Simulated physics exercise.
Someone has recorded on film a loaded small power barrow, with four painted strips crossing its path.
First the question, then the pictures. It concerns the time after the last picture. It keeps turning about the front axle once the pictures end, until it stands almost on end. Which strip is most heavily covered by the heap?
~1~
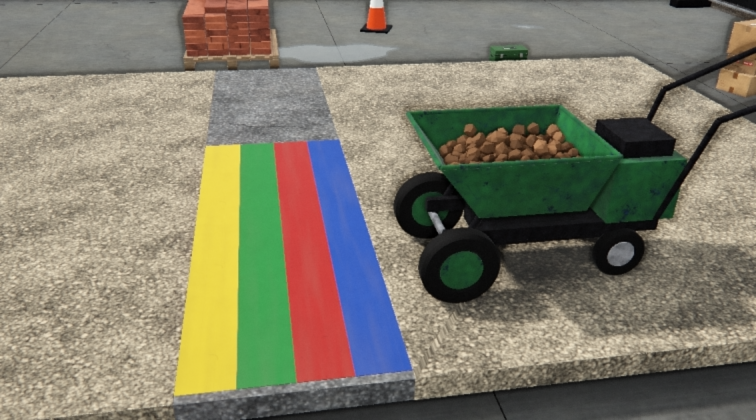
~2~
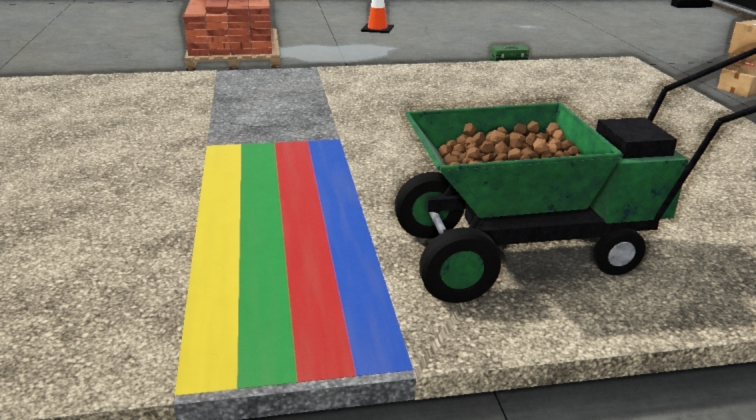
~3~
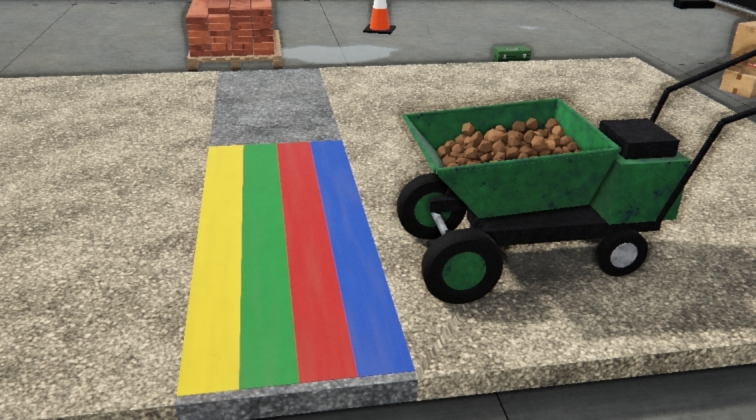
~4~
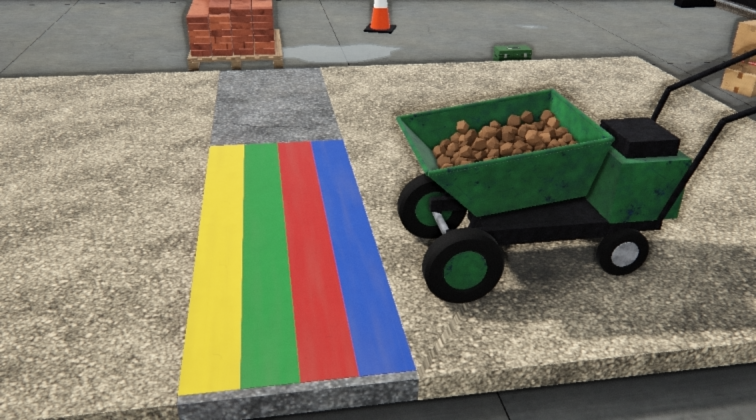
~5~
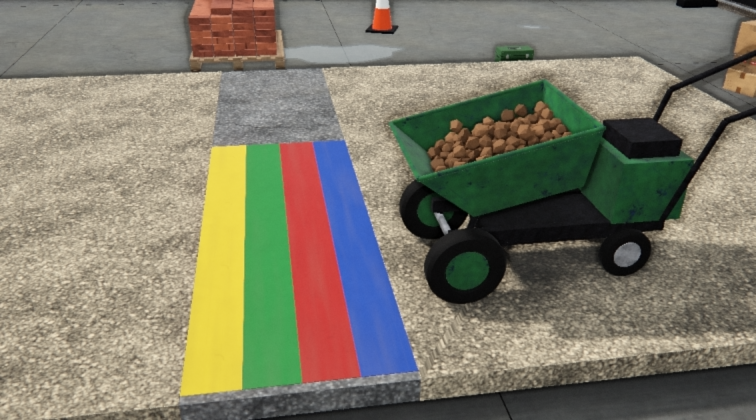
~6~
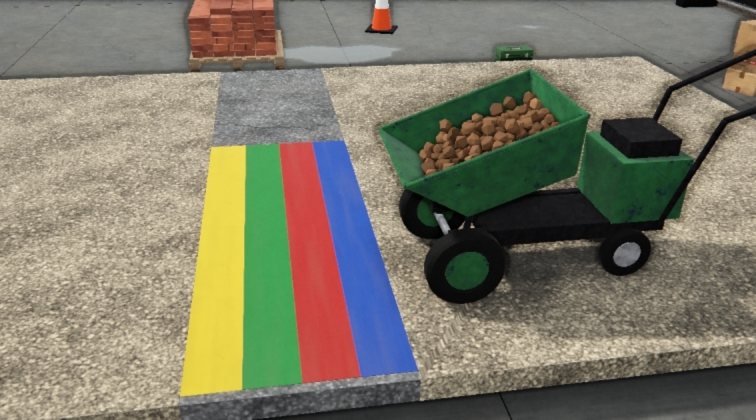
The red strip.
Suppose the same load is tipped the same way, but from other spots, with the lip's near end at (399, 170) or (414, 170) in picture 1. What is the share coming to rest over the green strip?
I'd put it at around 40 percent the first time and 40 percent the second.
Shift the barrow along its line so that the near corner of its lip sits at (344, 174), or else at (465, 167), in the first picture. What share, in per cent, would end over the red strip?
Roughly 0 per cent at the first spot and 40 per cent at the second.
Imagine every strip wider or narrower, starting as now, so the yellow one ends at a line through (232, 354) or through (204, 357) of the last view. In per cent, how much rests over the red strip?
The first one comes out at 30 percent, while the second comes out at 40 percent.
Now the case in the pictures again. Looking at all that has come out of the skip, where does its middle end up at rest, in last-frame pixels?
I'd place the middle at about (294, 275).
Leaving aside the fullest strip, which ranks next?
The green strip.
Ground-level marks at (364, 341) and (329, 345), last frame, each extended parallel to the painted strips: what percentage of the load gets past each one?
In order: Near 80 %, then 60 %.
Just after the last frame, skip tipped steeply; every one in the skip.
A moment on, skip tipped right over; roughly two thirds in the skip; roughly a quarter over the red strip; about a tenth over the green strip; just a few over the yellow strip.
Further on, skip tipped right over; roughly a quarter in the skip; just a few over the blue strip; roughly a third over the red strip; roughly a quarter over the green strip; about a tenth over the yellow strip; just a few off the paint.
When it is over, skip tipped right over; about a tenth in the skip; just a few over the blue strip; roughly half over the red strip; roughly a quarter over the green strip; about a tenth over the yellow strip; just a few off the paint.
